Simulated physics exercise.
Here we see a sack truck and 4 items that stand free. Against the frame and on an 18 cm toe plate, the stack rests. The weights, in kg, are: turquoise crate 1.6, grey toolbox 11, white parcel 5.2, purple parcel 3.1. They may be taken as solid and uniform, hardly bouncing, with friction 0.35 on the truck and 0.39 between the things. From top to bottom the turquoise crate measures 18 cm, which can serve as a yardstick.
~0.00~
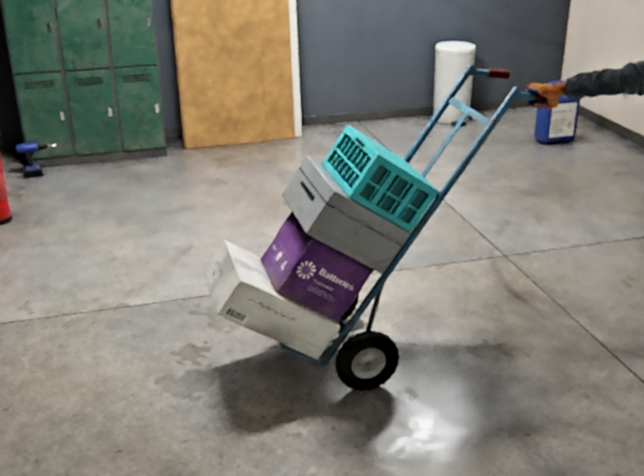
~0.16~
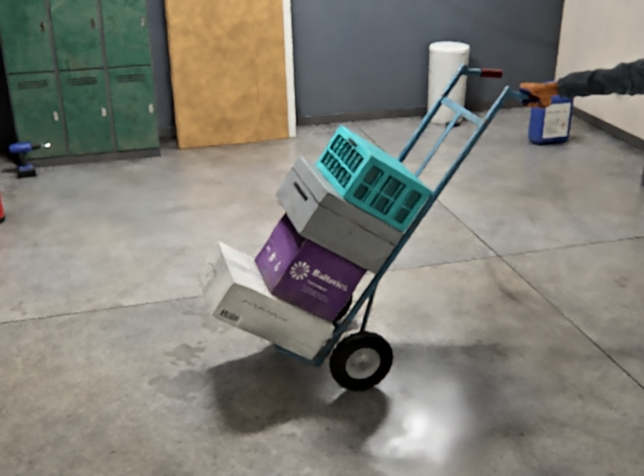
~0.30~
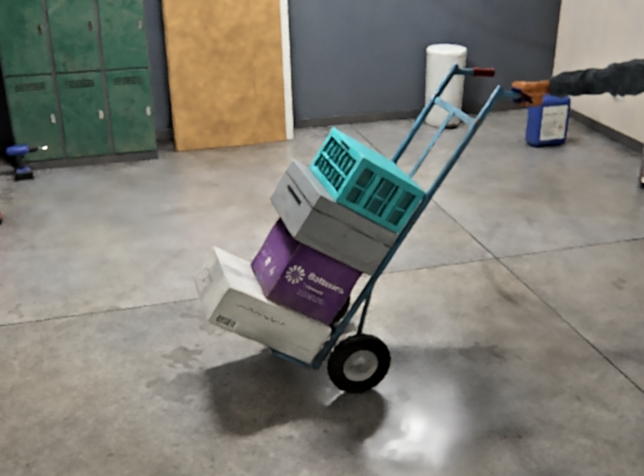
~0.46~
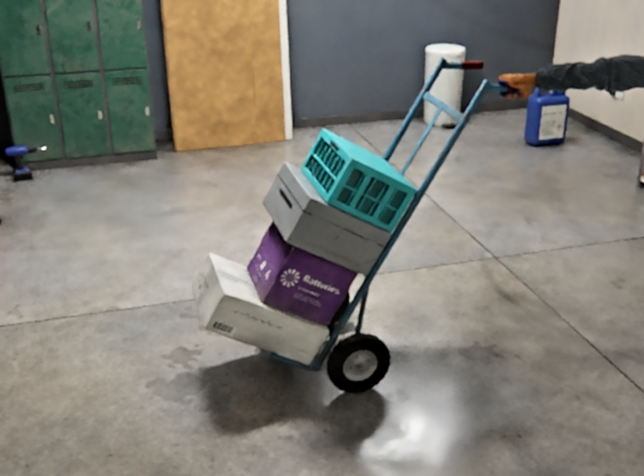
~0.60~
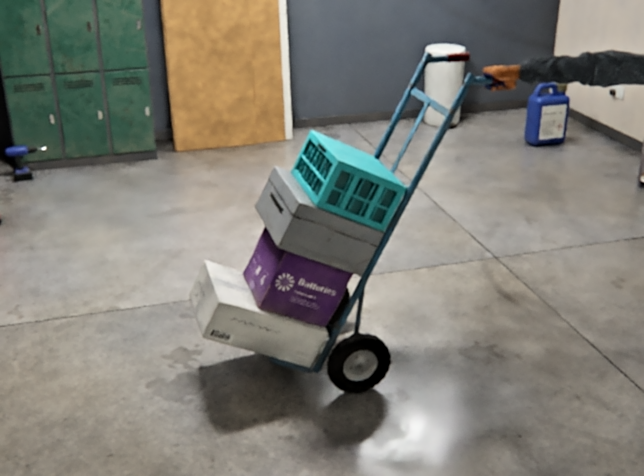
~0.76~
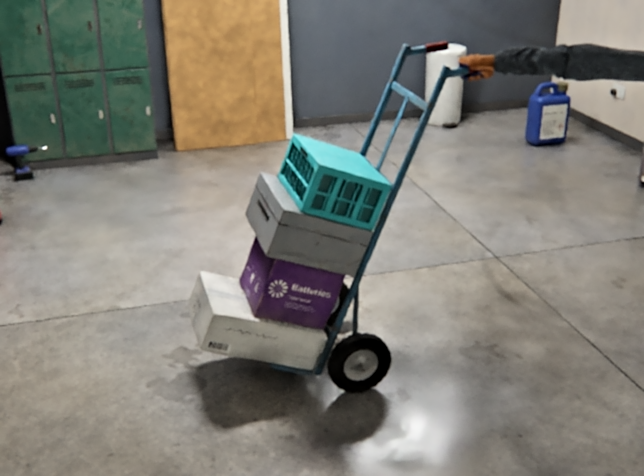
A loaded sack truck shifts slightly left, then a gloved hand pushes it more upright.
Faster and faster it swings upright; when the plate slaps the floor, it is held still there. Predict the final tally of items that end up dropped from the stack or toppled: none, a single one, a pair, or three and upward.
Nothing tips or drops.
After 1.26 s, truck upright; turquoise crate moved 3 cm near (263, 203); grey toolbox moved 2 cm near (257, 250).
After 1.46 s, truck upright; turquoise crate 7° off its base near (245, 204); grey toolbox 7° off its base near (249, 250); purple parcel 7° off its base.
After 1.96 s, truck upright; turquoise crate moved 5 cm near (255, 205).
In the end (3.1 s), all 4 under 10 cm from the start. In the last view, turquoise crate near (251, 205), grey toolbox near (257, 250).
